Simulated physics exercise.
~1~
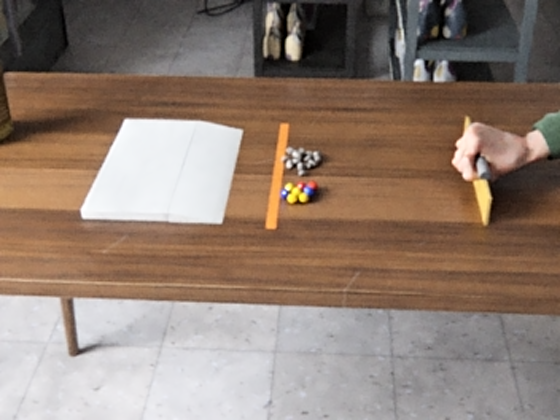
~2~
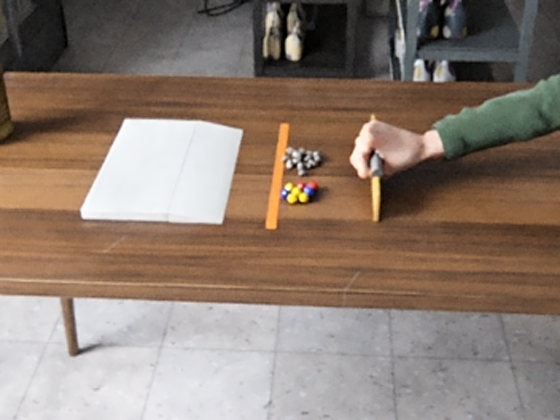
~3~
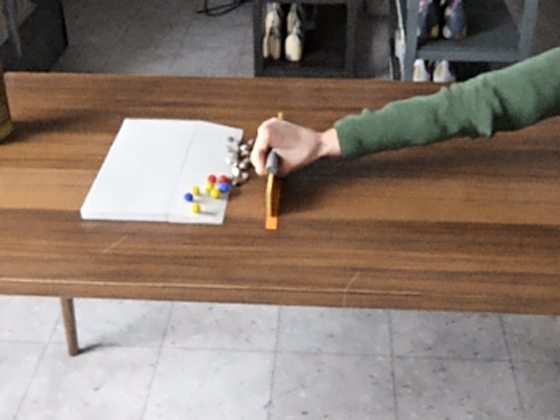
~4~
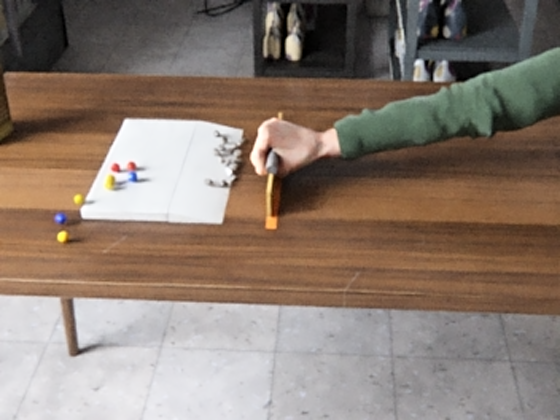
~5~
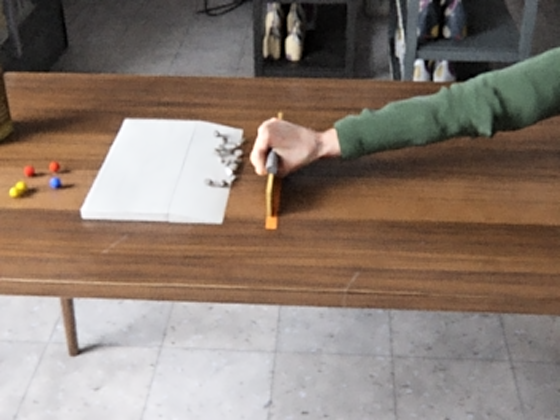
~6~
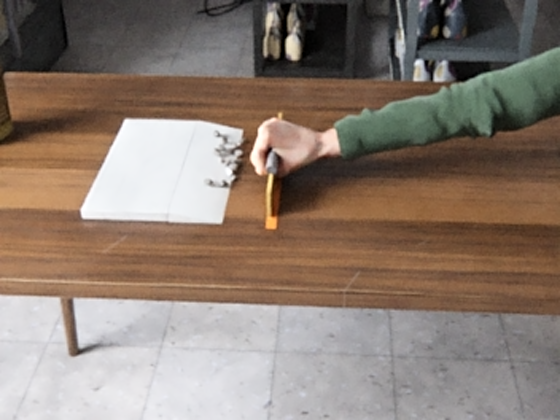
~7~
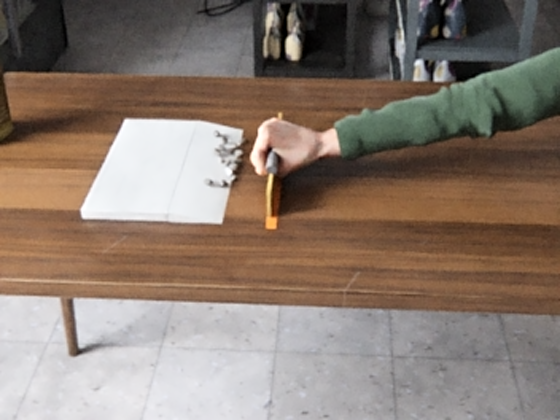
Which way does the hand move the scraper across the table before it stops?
The hand moves the scraper to the left, towards the orange tape and the white ramp.
A hand in a green sleeve holds an upright scraper on a brown wooden table, seen from above at an angle, with shoes on shelves behind. A low white ramp lies at left, and just right of an orange tape strip sit grey pieces and, nearer, red, yellow and blue balls. The hand slides the scraper left into both groups and stops at the tape. The balls roll up across the ramp, drop off its left side and leave view. The grey pieces shift left and settle around the ramp's right edge, some on it, while the hand stays still.
